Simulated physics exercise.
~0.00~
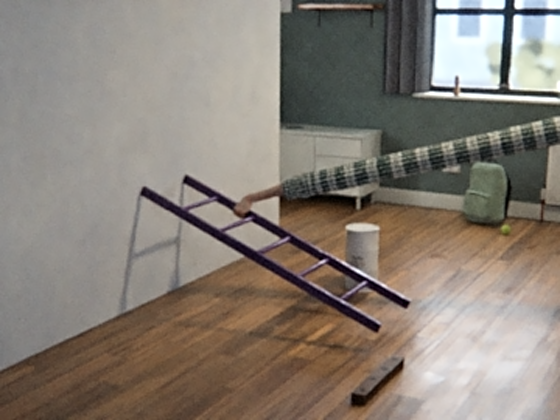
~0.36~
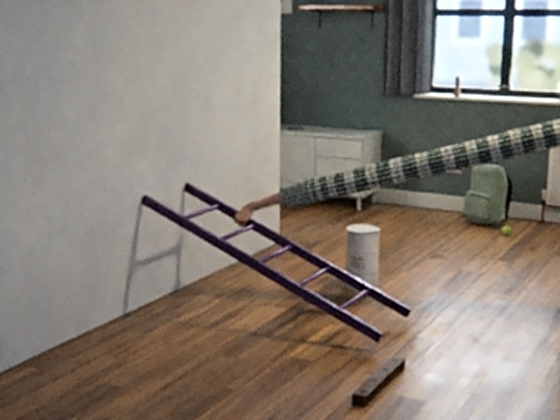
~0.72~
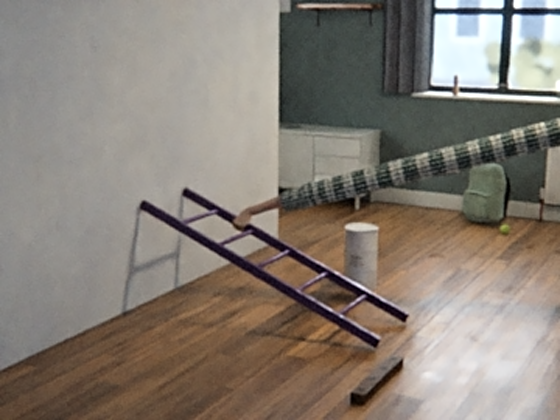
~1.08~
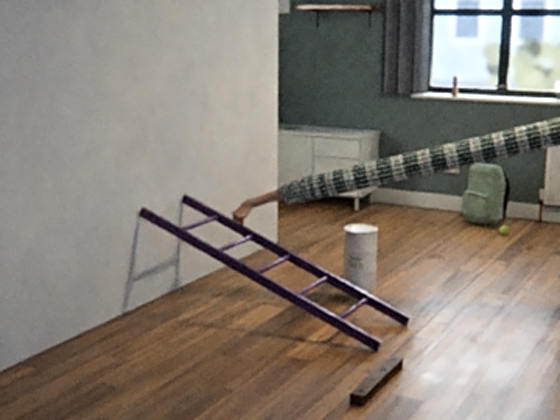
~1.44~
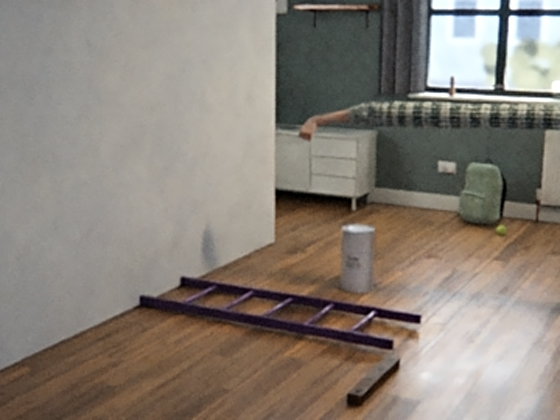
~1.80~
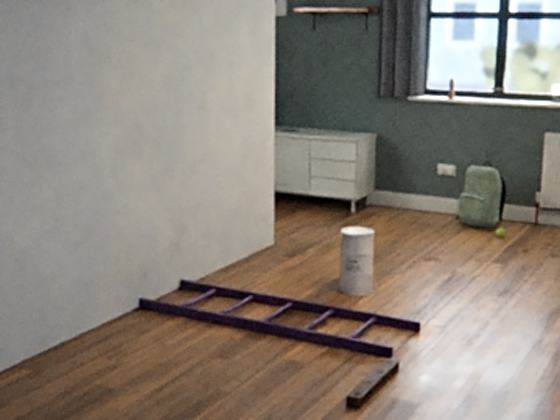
Purple ladder leaning low against a pale wall, sliding down and falling flat on wooden floor after a hand lets go.
